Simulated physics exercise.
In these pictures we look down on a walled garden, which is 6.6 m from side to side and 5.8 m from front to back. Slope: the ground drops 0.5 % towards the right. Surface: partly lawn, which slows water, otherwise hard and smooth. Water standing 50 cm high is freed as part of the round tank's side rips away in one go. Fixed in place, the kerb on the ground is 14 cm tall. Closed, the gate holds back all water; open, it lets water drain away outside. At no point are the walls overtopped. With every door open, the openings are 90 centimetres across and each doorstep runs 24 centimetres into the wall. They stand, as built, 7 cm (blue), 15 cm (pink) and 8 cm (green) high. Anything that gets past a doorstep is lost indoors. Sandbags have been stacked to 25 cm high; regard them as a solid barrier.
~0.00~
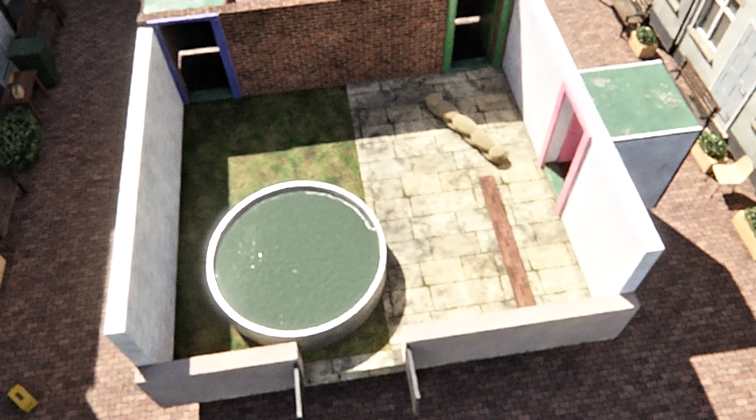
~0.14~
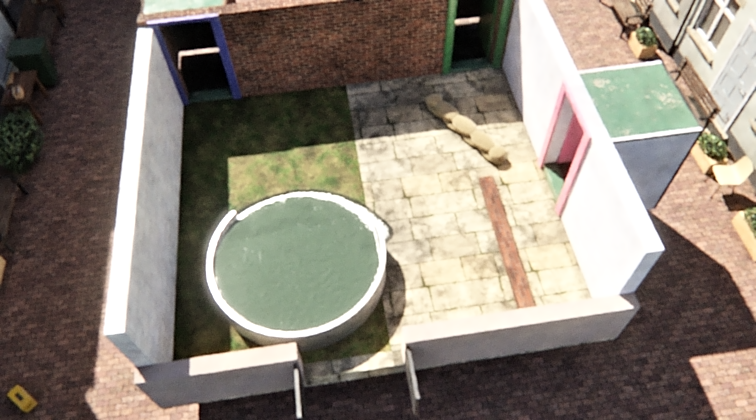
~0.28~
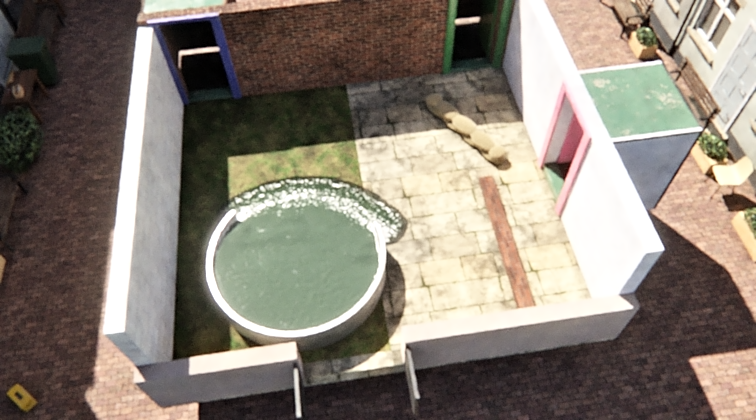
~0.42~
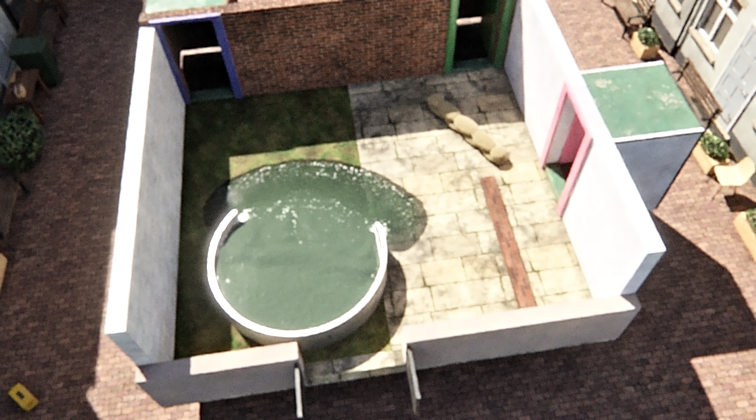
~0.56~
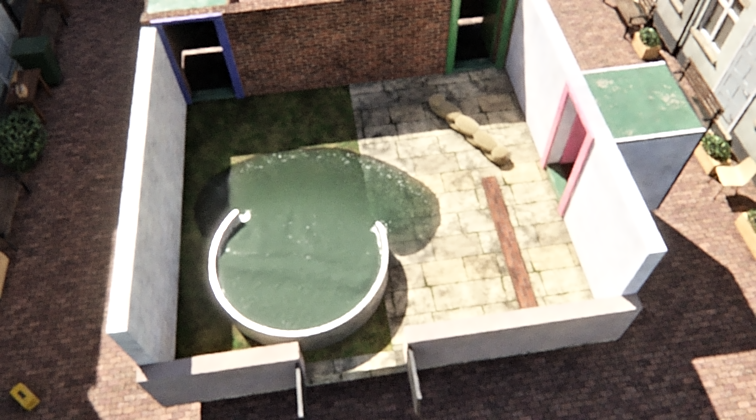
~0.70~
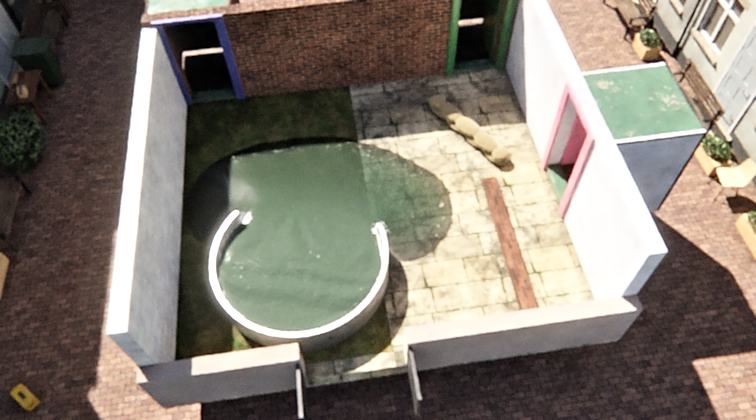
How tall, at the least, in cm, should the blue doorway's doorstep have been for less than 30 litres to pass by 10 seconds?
I would say 12 cm.
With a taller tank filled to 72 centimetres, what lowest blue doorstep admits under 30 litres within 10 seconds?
About 21 centimetres.
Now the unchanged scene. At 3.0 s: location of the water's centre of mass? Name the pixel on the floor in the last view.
Approximately (332, 171).
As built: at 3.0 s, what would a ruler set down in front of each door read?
Before blue it's 18 cm, before pink 7 cm, before green 7 cm.
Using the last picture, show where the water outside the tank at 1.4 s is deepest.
Around pixel (336, 203).
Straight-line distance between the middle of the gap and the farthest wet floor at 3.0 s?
Roughly 5.0 metres.
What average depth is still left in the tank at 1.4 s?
The mean depth is about 30 cm.
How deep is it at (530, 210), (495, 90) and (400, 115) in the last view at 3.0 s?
Close to 1, 3 and 12 cm, one after the other.
After 1.4 s water covers 45 % of the floor, deepest (20 cm) near (336, 203); it has not reached the blue door.
After 3.0 s water covers 65 % of the floor, deepest (27 cm) near (386, 101); 18 cm at the blue door, 16 litres in over its 7 cm doorstep.
After 10.0 s water covers 95 % of the floor, deepest (13 cm) near (554, 209); 6 cm at the blue door, 96 litres in over its 7 cm doorstep.
At the blue door as built, the water arrived by 2.0 s and peaked near 18 cm at 3.2 s.
With a doorstep of 10 cm, 48 litres would have come in within the 10 s; with 13.5 cm, 18 litres. So under 30 litres takes about 12 cm.
